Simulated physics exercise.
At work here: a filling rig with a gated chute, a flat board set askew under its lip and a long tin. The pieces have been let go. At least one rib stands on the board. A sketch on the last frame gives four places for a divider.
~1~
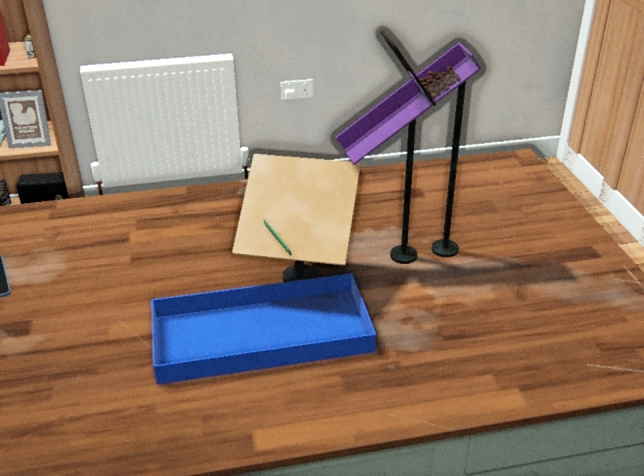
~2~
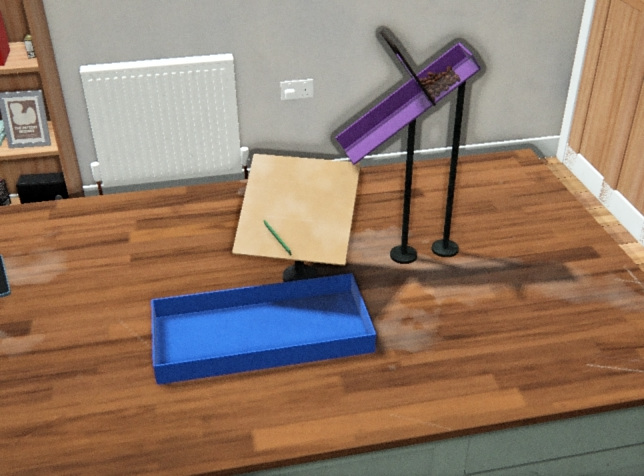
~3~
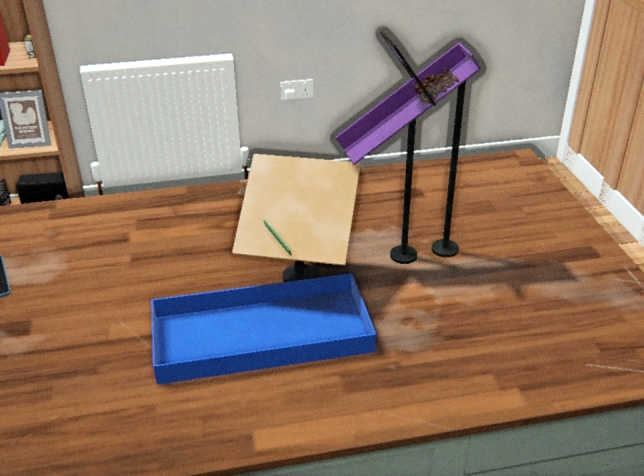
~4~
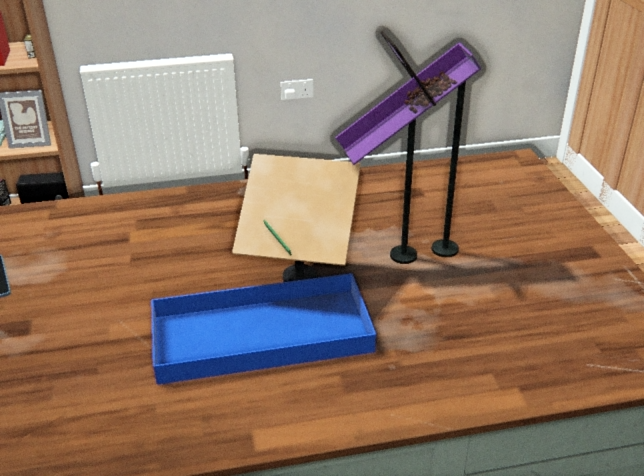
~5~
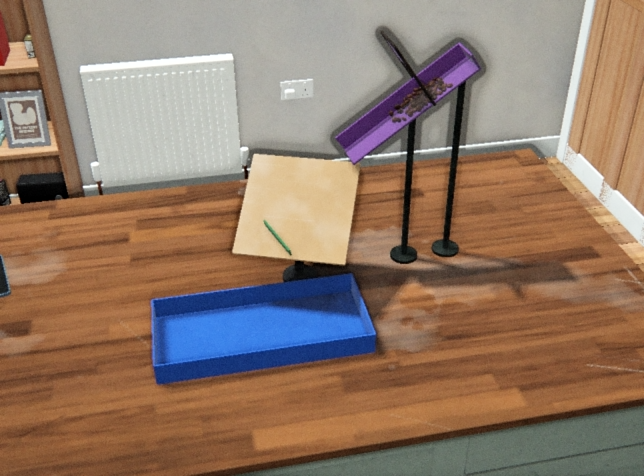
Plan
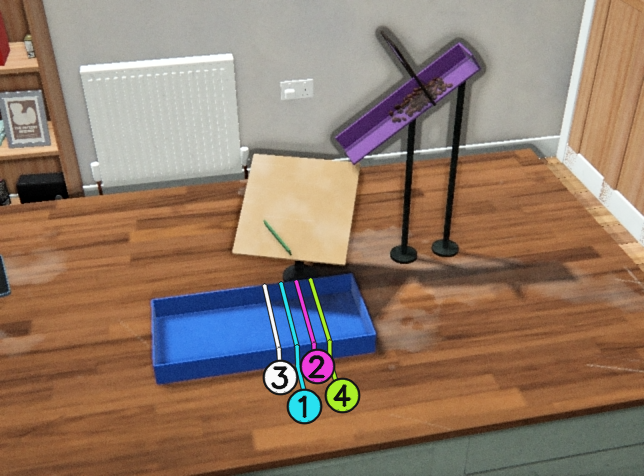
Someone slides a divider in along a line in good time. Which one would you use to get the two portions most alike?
Line 2.
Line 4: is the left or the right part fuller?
Left.
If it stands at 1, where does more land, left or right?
More lands on the right.
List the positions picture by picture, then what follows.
Load behind the gate (435, 83), flat chocolate drops; lip of the chute (349, 157), sloping gently, in the first picture.
Middle of the board (298, 207), tilted fairly steeply; middle of its low edge (288, 259); of its high edge (307, 158), in the second picture.
Front corners of the tin (154, 366) and (375, 334), empty; front of the load (423, 100), in the third picture.
Middle of the load (425, 92); its front (412, 109), roughly a quarter of the way to the lip; rib from (264, 220) to (289, 250), in the fourth picture.
Middle of the load (422, 97); its front (395, 120), roughly a third of the way to the lip, in the fifth picture.
On the marked copy, line 1 crosses the front rim at (296, 345); line 2 crosses the front rim at (313, 343); line 3 crosses the front rim at (278, 348); line 4 crosses the front rim at (329, 341).
With 1, of what is caught, about a tenth on the left of the divider, almost all on the right.
With 2, of what is caught, roughly half on the left of the divider, roughly half on the right.
With 3, of what is caught, just a few on the left of the divider, almost all on the right.
With 4, of what is caught, almost all on the left of the divider, just a few on the right.
